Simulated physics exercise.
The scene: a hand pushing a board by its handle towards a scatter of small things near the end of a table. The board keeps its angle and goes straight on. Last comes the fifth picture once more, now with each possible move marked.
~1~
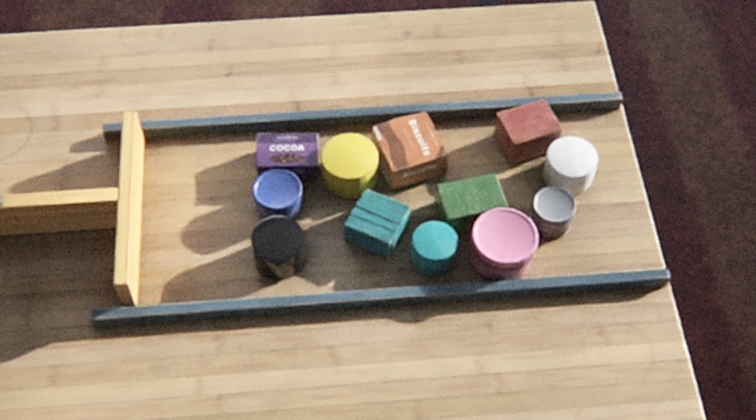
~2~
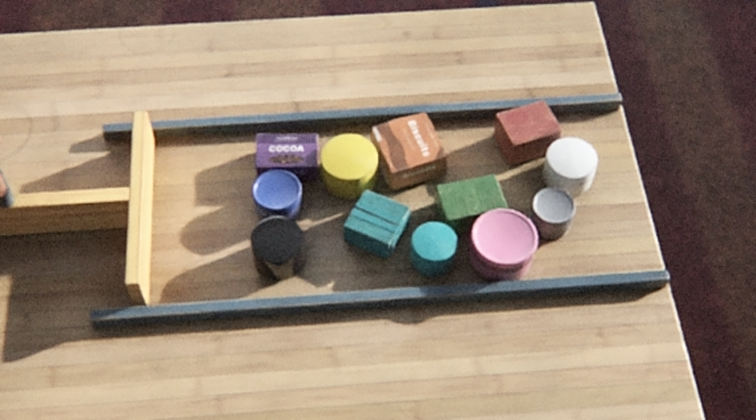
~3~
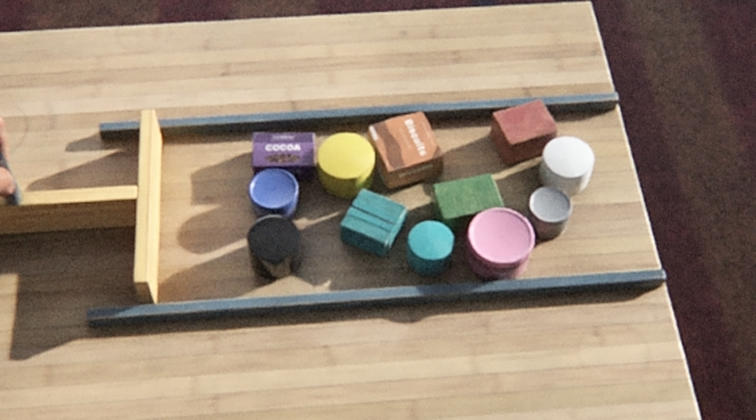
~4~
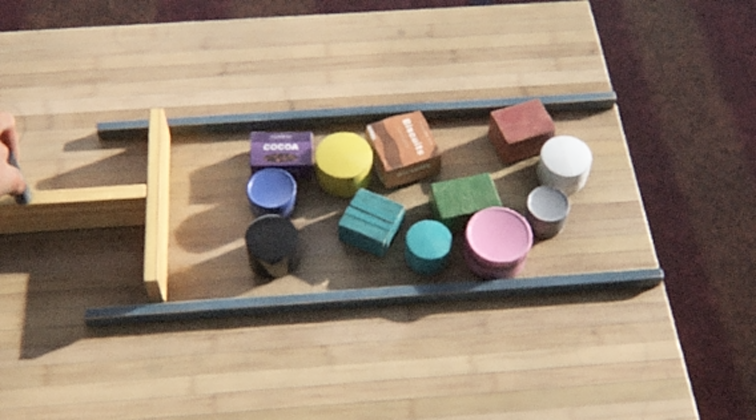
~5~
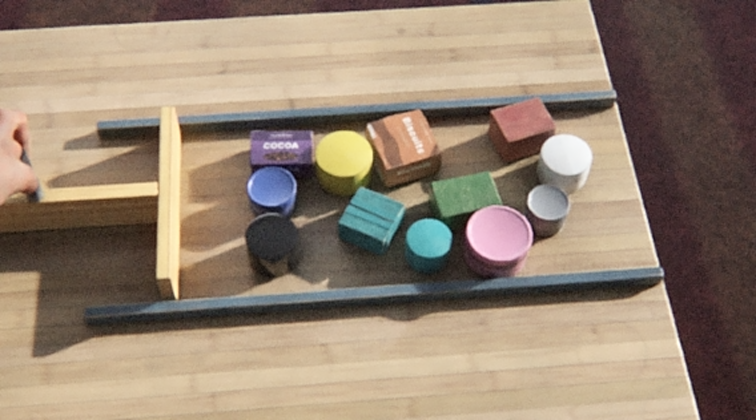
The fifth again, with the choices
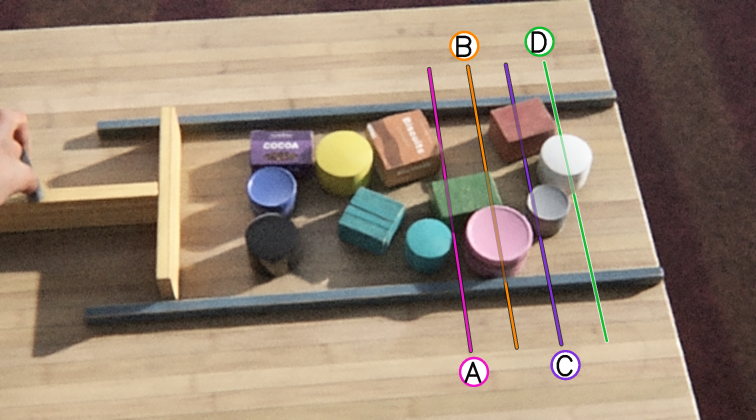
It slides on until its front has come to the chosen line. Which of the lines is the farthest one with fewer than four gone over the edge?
No farther than B.
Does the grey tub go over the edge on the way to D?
By then, yes.
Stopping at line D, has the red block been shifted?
By then, yes.
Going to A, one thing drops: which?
The red block.
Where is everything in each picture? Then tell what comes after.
In the first picture, purple packet (288, 158); red block (528, 132); black pot (279, 248).
In the second picture, board (136, 193); blue jar (278, 199).
In the third picture, board (145, 191); white tin (566, 167).
In the fourth picture, board (154, 190); turquoise tin (428, 249).
In the fifth picture, board (165, 188); grey tub (547, 212); orange box (403, 148); green block (465, 202).
On the copy, A at (448, 198); B at (490, 195); C at (531, 193); D at (573, 190).
On B. First, board (284, 180); orange box (434, 142); purple packet (322, 152).
Then, board (400, 173); red block (589, 122); white tin (571, 170).
Finally, board (489, 167); white tin over the edge; red block over the edge; two fallen.
By contrast, A is within the limit but short; C drops five; D drops seven.
